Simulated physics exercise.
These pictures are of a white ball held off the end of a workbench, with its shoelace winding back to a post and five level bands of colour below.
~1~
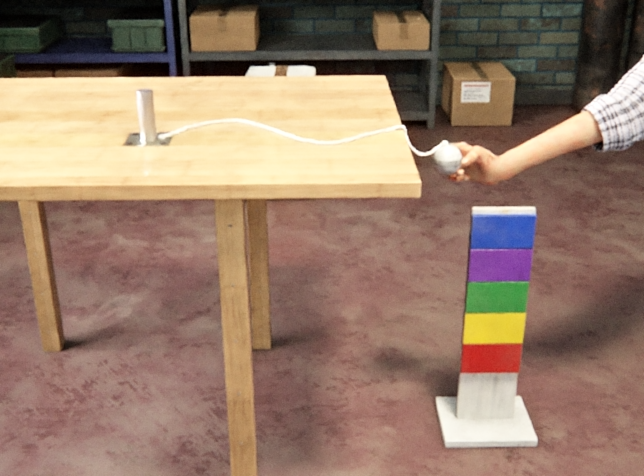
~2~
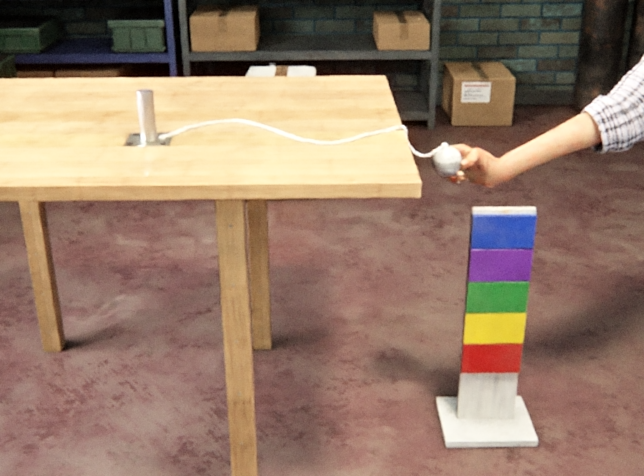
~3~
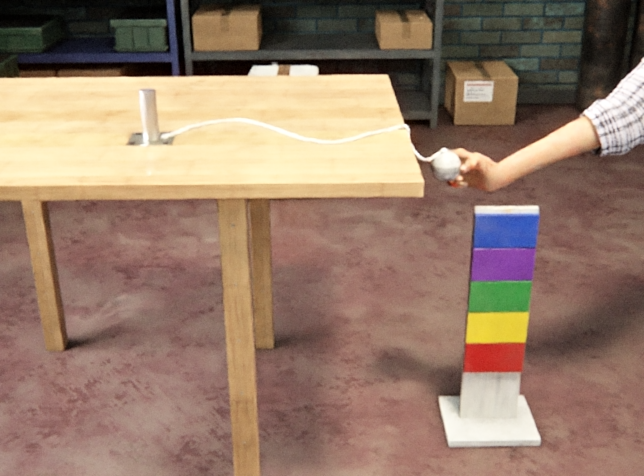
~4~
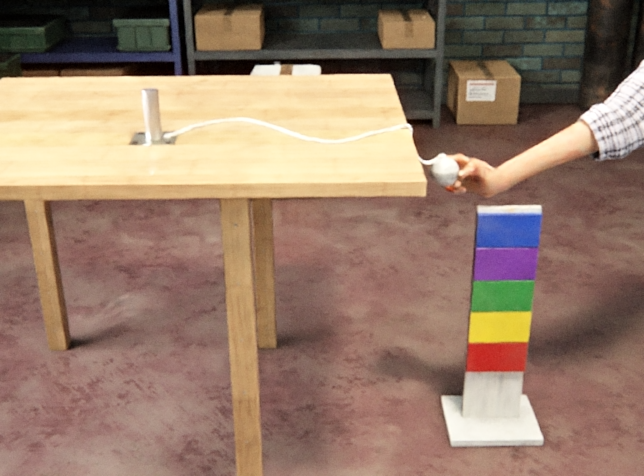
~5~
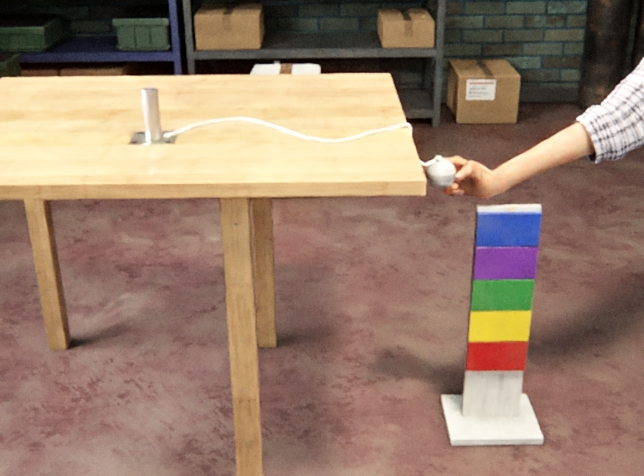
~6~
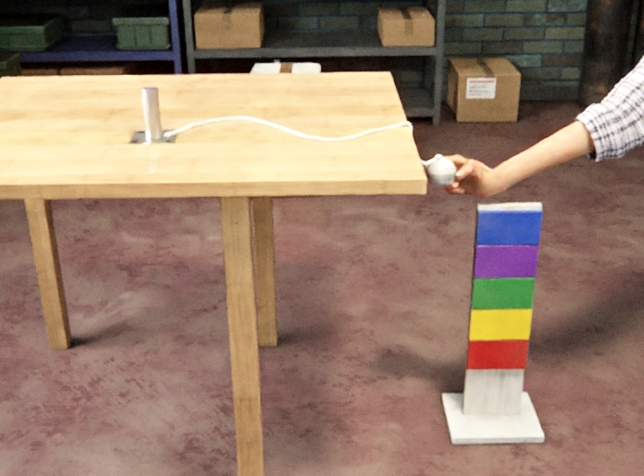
A hand holds a white ball off the table's edge, lowering it very slightly.
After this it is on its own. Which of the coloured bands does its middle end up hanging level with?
It ends up level with the purple band.
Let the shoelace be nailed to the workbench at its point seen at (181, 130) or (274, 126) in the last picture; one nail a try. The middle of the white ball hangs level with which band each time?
Results, in sequence: Purple / blue.
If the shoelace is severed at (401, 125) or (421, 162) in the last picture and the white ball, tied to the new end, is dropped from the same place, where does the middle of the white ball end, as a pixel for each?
About (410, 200), then (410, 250).
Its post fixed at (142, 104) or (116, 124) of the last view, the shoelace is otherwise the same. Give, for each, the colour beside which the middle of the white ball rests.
Try one - blue; try two - blue.
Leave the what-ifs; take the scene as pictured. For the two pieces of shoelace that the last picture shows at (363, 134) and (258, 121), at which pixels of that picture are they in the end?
Final positions are (409, 145) and (289, 130), in that order.
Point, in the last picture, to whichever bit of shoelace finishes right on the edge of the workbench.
It sits at about (350, 138).
Soon after, ball near (434, 251); level with purple.
After that, ball near (391, 263); level with purple.
And then, ball near (415, 264); level with purple.
In the end, ball near (407, 266); level with purple. The shoelace holds its middle at purple.
